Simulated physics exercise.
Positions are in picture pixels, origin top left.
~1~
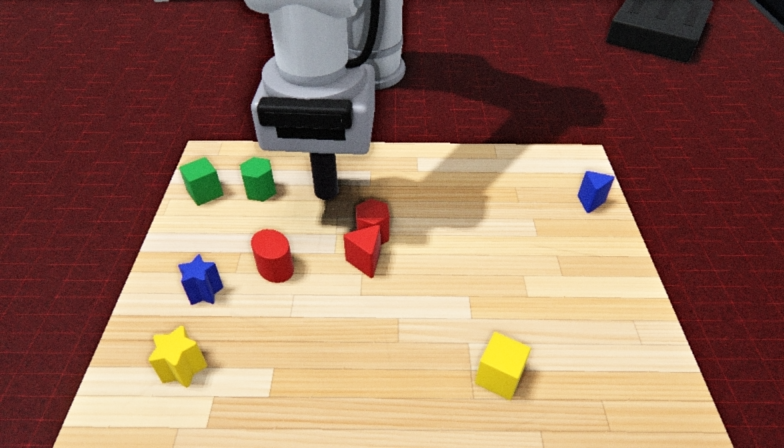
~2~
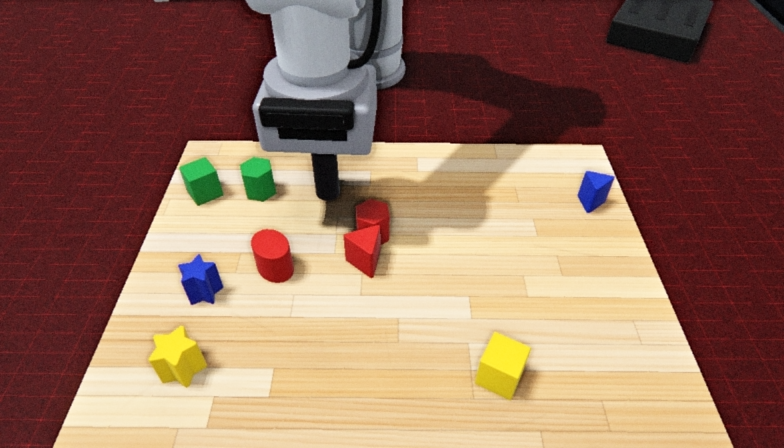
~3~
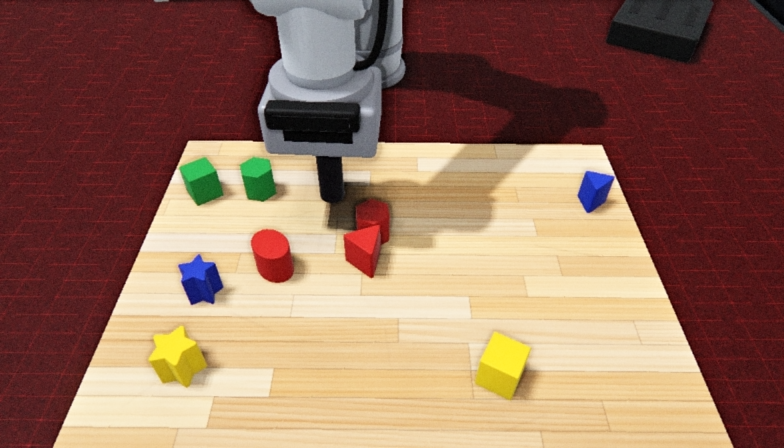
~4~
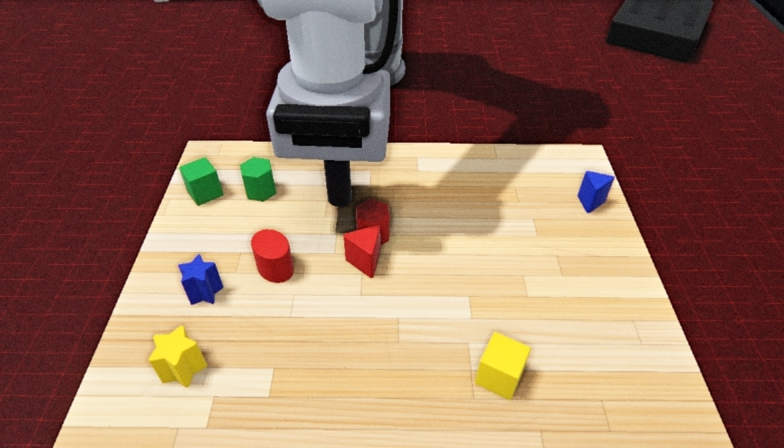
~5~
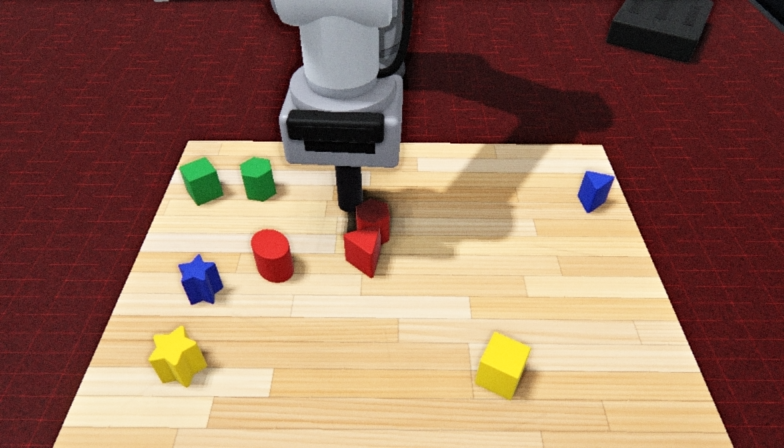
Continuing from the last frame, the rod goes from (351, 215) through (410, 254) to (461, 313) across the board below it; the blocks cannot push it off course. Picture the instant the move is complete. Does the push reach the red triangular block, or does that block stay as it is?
At the end of the path, the red triangular block has moved off its old spot.
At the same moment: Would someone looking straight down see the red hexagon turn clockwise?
That would be a yes.
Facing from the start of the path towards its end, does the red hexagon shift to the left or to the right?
Sideways, to the right.
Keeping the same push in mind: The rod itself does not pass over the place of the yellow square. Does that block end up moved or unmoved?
Same place.
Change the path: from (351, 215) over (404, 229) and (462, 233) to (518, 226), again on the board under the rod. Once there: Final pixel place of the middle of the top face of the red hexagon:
The middle of its upper face should be somewhere near (395, 224).
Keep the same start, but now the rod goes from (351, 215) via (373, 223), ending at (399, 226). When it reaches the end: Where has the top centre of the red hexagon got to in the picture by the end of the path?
Around (394, 222).
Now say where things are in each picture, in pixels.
Tip of the rod at (327, 192), middles of tops, red triangular block at (365, 237), red hexagon at (372, 211), yellow square at (506, 354), in the first frame.
Rod at (328, 193), nothing pushed, in the second frame.
Rod at (332, 195), nothing pushed, in the third frame.
Rod at (340, 199), nothing pushed, in the fourth frame.
Rod at (350, 204), red triangular block at (365, 237), red hexagon at (372, 211), yellow square at (506, 354), in the fifth frame.
What follows on the original path. One third of the way, rod at (394, 228); red triangular block at (370, 245), turned 60° clockwise; red hexagon at (402, 234), turned 30° clockwise.
Two thirds of the way, rod at (427, 262); red triangular block at (370, 245), turned 60° clockwise; red hexagon at (426, 272), turned 55° clockwise.
At the end, rod at (463, 303); red triangular block at (370, 245), turned 60° clockwise; red hexagon at (431, 295), turned 90° clockwise; yellow square unmoved.
